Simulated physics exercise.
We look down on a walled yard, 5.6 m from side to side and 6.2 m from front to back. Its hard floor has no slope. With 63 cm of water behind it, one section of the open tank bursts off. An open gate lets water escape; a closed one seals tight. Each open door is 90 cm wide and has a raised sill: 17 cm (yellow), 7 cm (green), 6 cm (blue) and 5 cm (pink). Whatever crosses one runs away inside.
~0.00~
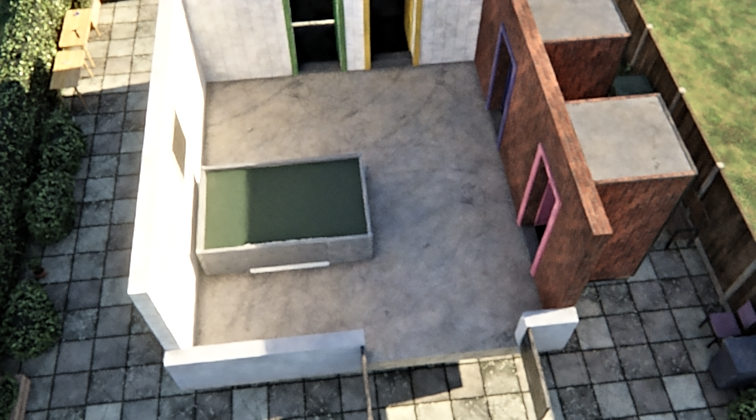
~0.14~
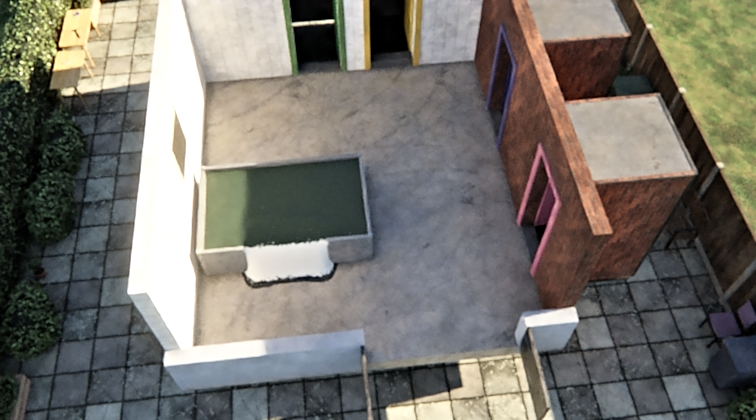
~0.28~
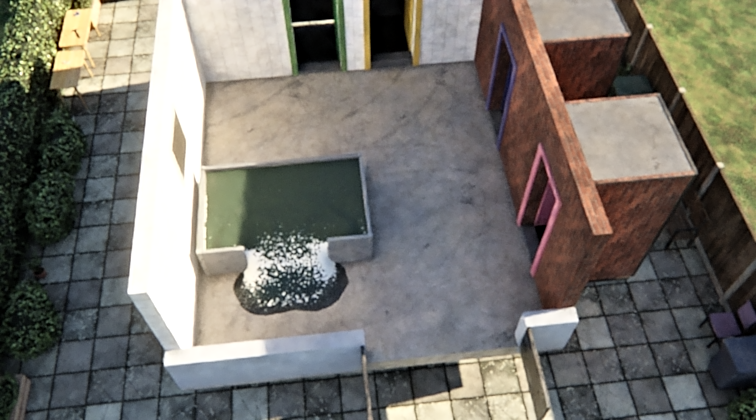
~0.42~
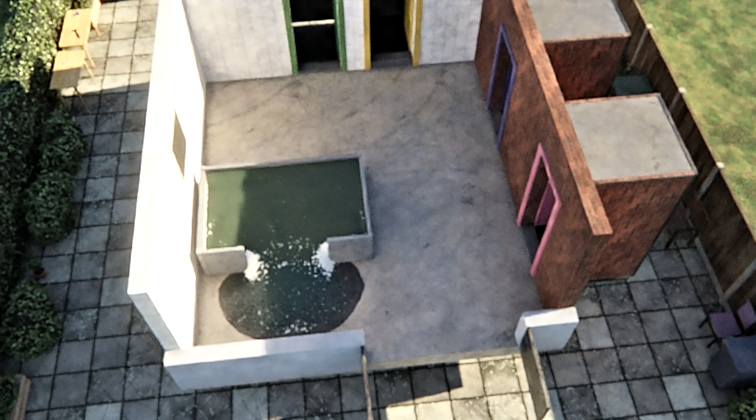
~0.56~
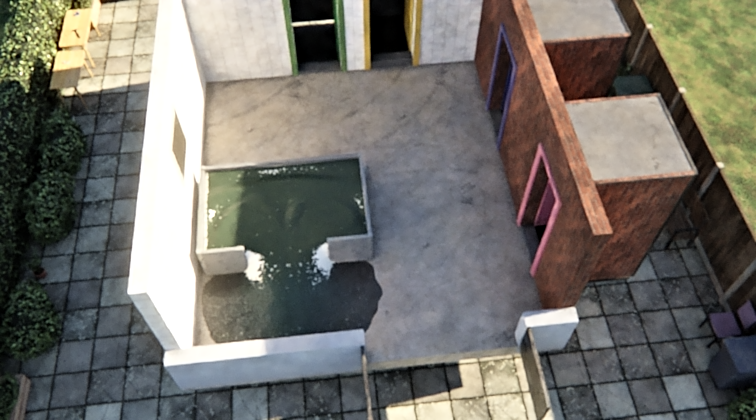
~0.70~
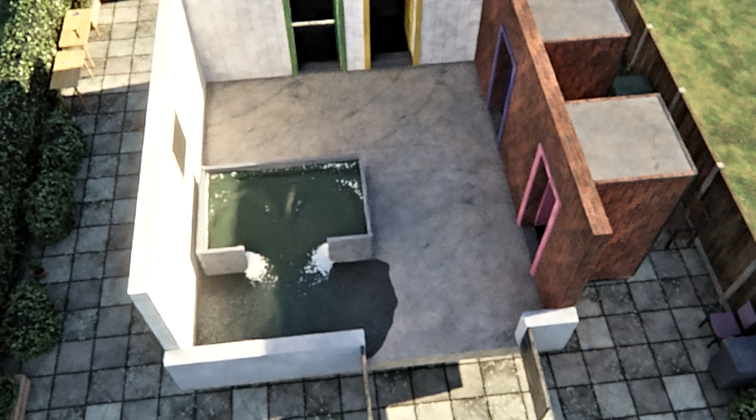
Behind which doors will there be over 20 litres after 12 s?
Door by door: At the yellow door it keeps below the limit; at the green door it does not reach the limit; at the blue door it keeps below the limit; at the pink door it passes the limit.
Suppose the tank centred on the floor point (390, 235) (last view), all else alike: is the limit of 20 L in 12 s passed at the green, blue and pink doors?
Then: Green under, blue not over, pink under.
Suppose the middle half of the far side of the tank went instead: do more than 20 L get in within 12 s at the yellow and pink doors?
Against that limit: Yellow not over, pink not over.
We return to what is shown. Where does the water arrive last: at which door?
Last comes the yellow one.
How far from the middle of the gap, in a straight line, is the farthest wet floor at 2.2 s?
Some 4.4 m out.
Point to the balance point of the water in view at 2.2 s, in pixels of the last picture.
Around (293, 265).
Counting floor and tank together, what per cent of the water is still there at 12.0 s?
Roughly 68 in a hundred.
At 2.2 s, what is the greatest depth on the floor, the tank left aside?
Roughly 44 cm.
After 1.4 s water covers 15 % of the floor and is deepest (57 cm) near (195, 367); yellow door not reached, green door not reached, blue door not reached, pink door not reached.
After 2.2 s water covers 25 % of the floor and is deepest (44 cm) near (195, 367); yellow door not reached, green door not reached, blue door not reached, pink door not reached.
After 3.5 s water covers 45 % of the floor and is deepest (30 cm) near (209, 284); yellow door not reached, green door not reached, blue door not reached, pink door 12 cm at the sill, 14 L in.
After 7.0 s water covers 80 % of the floor and is deepest (18 cm) near (311, 354); yellow door 4 cm at the sill, 0 L in, green door 3 cm at the sill, 0 L in, blue door 4 cm at the sill, 0 L in, pink door 11 cm at the sill, 94 L in.
After 12.0 s water covers 95 % of the floor and is deepest (10 cm) near (195, 367); yellow door 6 cm at the sill, 0 L in, green door 5 cm at the sill, 0 L in, blue door 4 cm at the sill, 0 L in, pink door 7 cm at the sill, 136 L in.
